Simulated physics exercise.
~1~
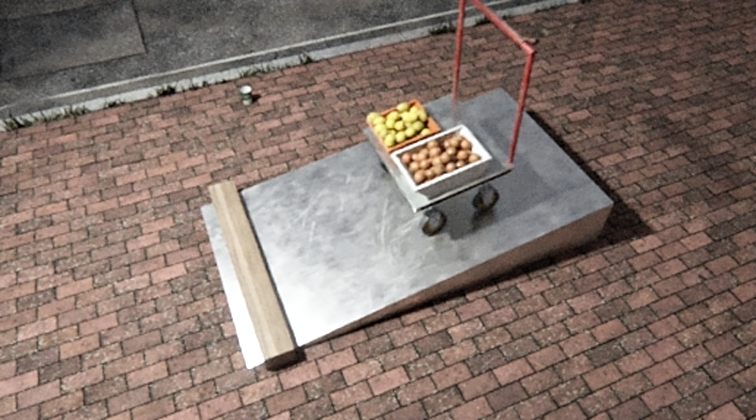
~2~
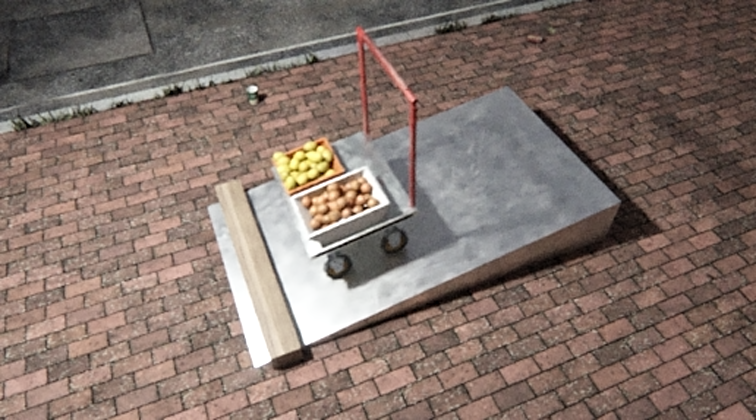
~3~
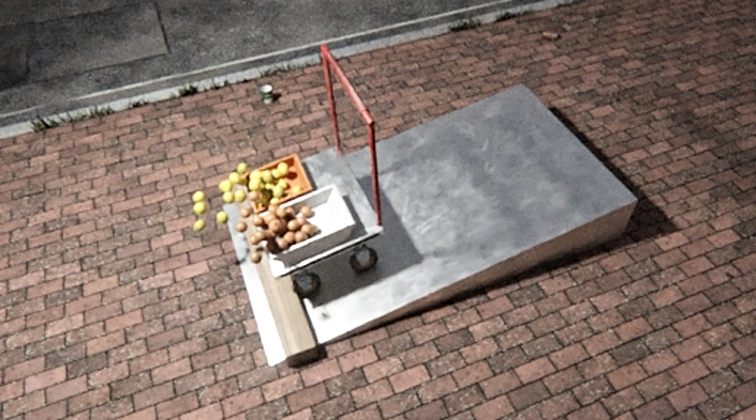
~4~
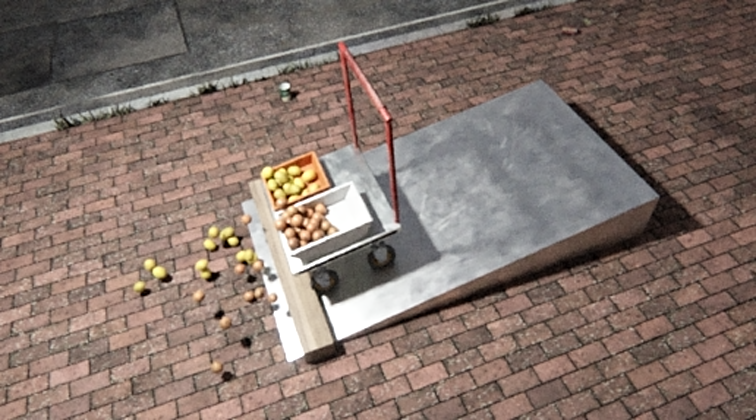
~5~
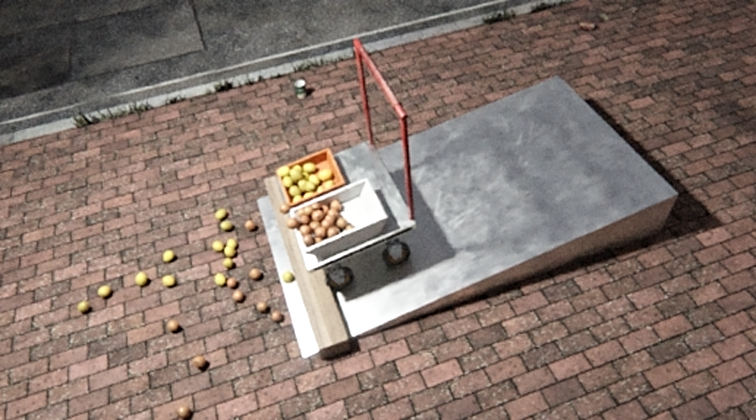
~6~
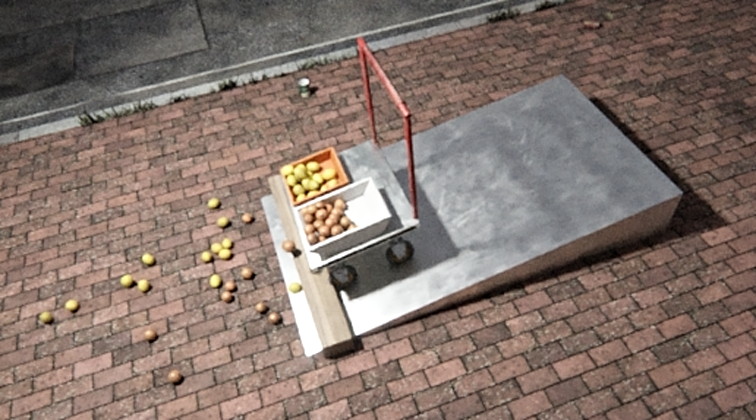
A grey metal ramp lies on red brick paving beside a dark road, seen from above at an angle, with a wooden beam across its low left end. A trolley with a tall red handle stands high on the ramp, carrying an orange crate of yellow lemons behind a white crate of brown onions. The trolley rolls down to the left and stops against the beam. Lemons and onions fly forward over the beam and scatter across the bricks. At the end, the trolley stands upright, both crates still in place and partly full, the spilled pieces spread out at left.
